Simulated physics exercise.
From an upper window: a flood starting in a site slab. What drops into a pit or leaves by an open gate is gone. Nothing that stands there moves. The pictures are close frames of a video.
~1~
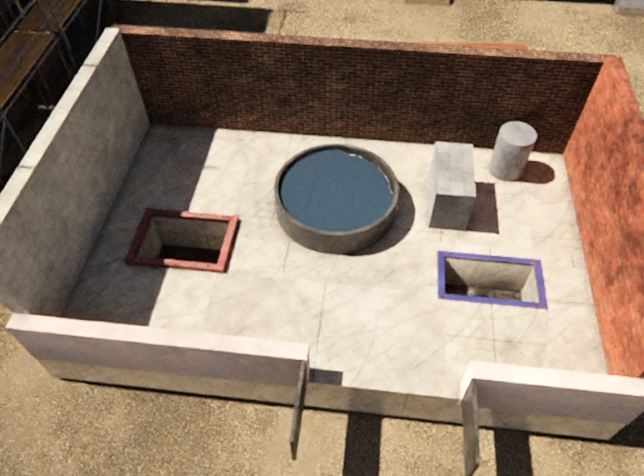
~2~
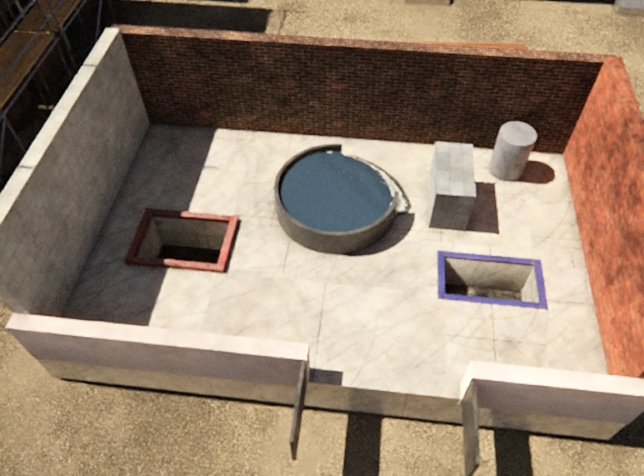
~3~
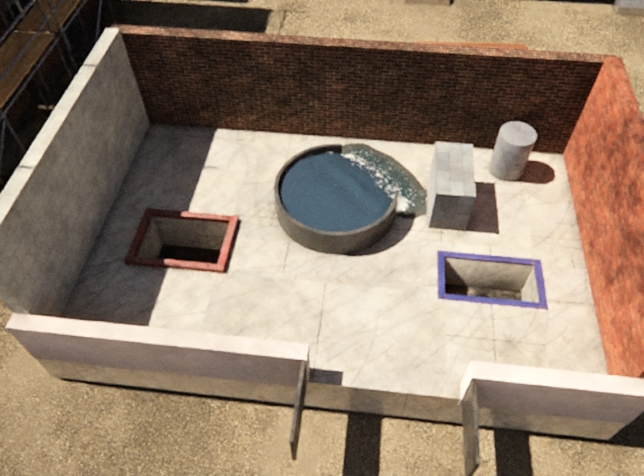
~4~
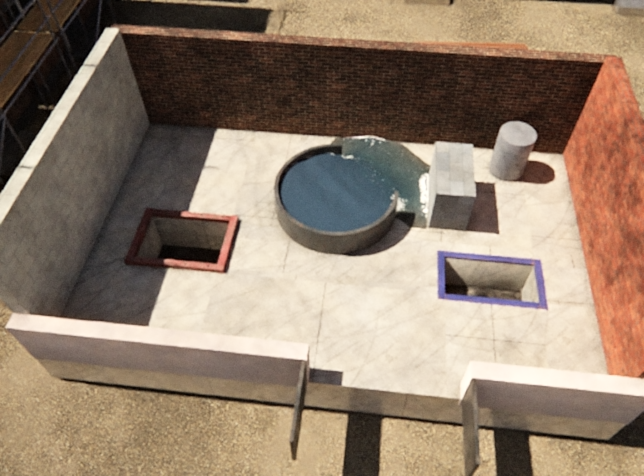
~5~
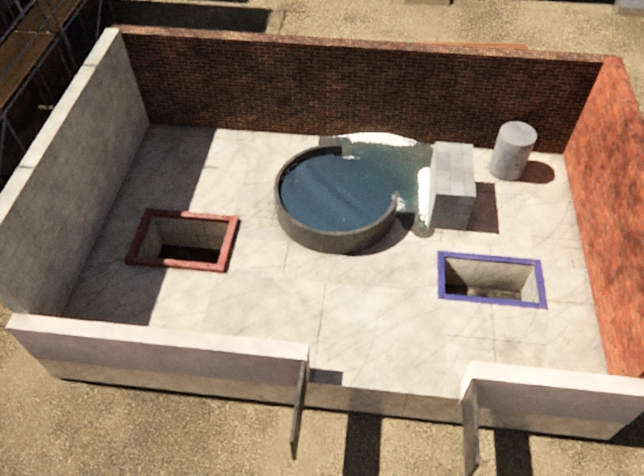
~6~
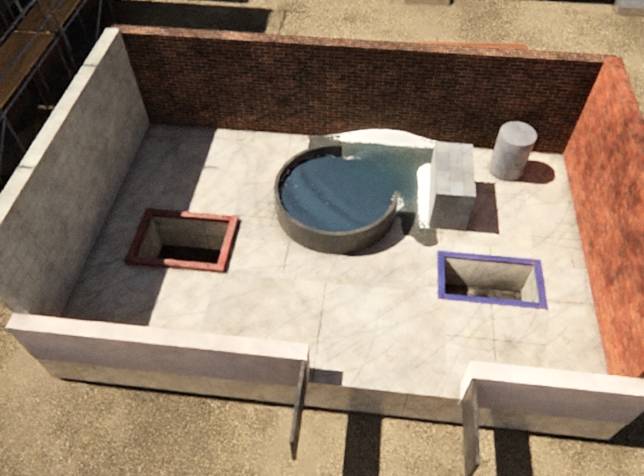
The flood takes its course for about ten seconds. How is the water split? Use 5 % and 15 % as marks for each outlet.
In the end: The gate takes from 5 to 15 %; the red pit takes not even 5 %; the blue pit takes above 15 %.
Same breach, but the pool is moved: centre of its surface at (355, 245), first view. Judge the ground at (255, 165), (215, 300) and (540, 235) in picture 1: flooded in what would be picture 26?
As listed: Under water, free of water, awash.
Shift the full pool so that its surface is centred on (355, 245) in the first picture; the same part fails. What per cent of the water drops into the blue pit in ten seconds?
Per cent: Blue 35.
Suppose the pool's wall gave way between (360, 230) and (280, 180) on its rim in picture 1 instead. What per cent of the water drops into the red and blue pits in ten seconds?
In per cent: Red 8, blue 2.
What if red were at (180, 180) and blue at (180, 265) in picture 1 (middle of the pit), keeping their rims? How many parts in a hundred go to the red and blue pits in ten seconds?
Roughly, in per cent: Red 0, blue 2.
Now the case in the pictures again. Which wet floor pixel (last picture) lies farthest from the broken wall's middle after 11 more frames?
Near (559, 160).
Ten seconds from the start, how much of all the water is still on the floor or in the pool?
I make it 72 per cent.
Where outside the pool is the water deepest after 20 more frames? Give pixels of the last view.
Near (484, 161).
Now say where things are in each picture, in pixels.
The round tank at (336, 189) is whole and still, in the first picture.
The front is at (405, 210), out from the gap on the round tank's far side, in the second picture.
The front is at a hidden place, out from the gap on the round tank's far side, in the third picture.
The front is at (342, 140), out from the gap on the round tank's far side, in the fourth picture.
The front is at (327, 138), out from the gap on the round tank's far side, in the fifth picture.
The front is at a hidden place, out from the gap on the round tank's far side, in the sixth picture.
A moment on, water covers 15 % of the floor; the gate 0 %, the red pit 0 %, the blue pit 0 %.
Next, water covers 25 % of the floor; the gate 0 %, the red pit 0 %, the blue pit 0 %.
Then, water covers 45 % of the floor; the gate 0 %, the red pit 0 %, the blue pit 3 %.
Later, water covers 60 % of the floor; the gate 3 %, the red pit 0 %, the blue pit 11 %.
In the end, water covers 80 % of the floor; the gate 7 %, the red pit 0 %, the blue pit 20 %.
